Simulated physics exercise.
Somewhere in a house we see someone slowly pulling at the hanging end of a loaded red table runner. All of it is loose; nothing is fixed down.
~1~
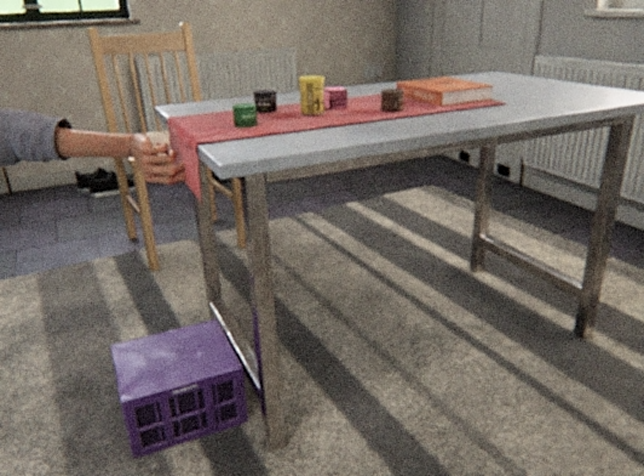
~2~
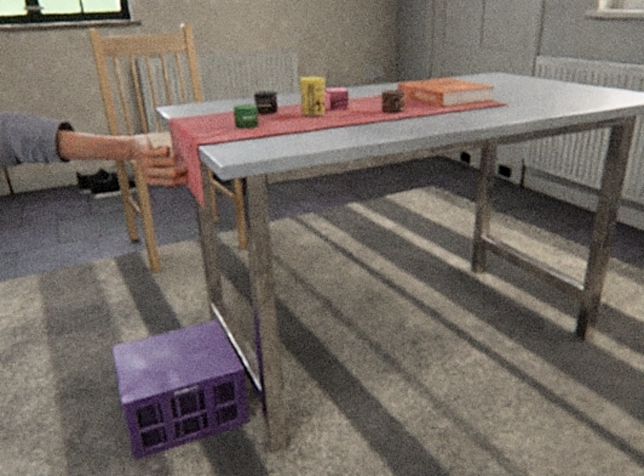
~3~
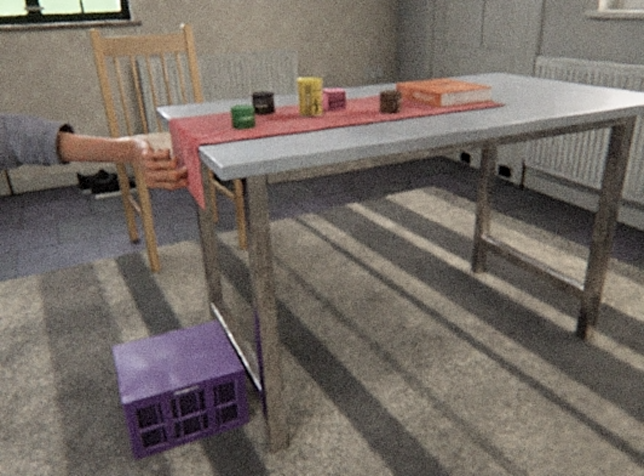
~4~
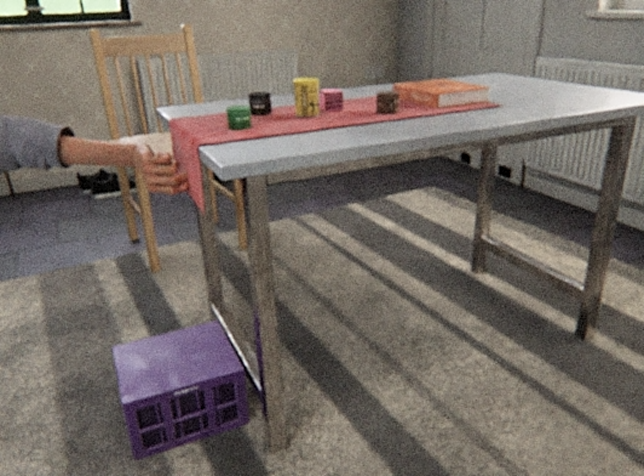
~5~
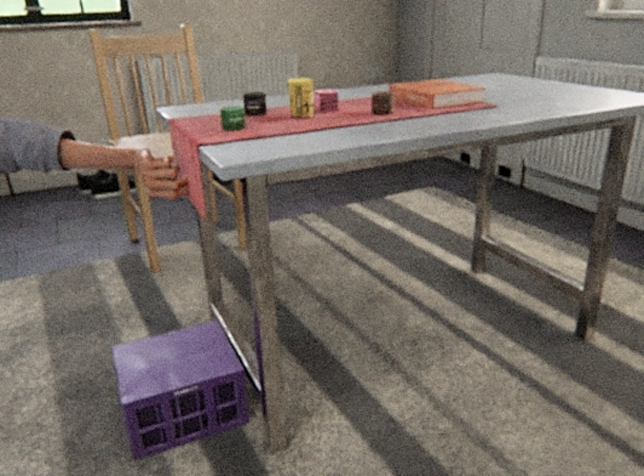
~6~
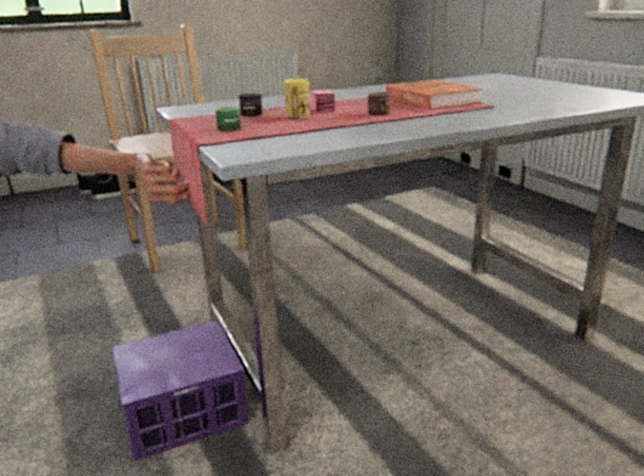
An arm in a grey sleeve reaches in from the left beside a metal-legged table in a sunlit room, seen from slightly above by a still camera. On the red runner sit green, black and brown pots, a yellow can, a pink cube and an orange book, with a wooden chair behind and a purple crate below. The hand slowly pulls the runner's hanging end downward, and the objects creep left with it.
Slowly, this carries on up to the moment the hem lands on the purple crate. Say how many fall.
Well, the number that leaves the top comes to exactly four there.
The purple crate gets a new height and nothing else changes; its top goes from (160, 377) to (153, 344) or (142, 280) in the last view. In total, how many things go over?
Numbers: 3; 1.
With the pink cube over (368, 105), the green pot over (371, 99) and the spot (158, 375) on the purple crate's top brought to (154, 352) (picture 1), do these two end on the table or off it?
So the pink cube stays there, and the green pot stays there.
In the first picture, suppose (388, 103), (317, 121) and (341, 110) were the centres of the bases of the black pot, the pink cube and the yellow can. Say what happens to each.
Watch the black pot hang on, the pink cube go down and the yellow can go down.
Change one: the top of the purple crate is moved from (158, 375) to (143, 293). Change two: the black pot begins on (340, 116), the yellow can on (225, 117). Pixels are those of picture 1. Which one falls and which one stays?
The black pot ends up still on top and the yellow can ends up off the top.
Early on, hem near (194, 243); green pot gone.
Midway, hem near (200, 310); green pot, black pot and yellow can gone.
Near the end, hem on the crate; green pot, black pot, yellow can and pink cube gone.
Finally, hem on the crate; green pot, black pot, yellow can and pink cube gone. It carries off four.
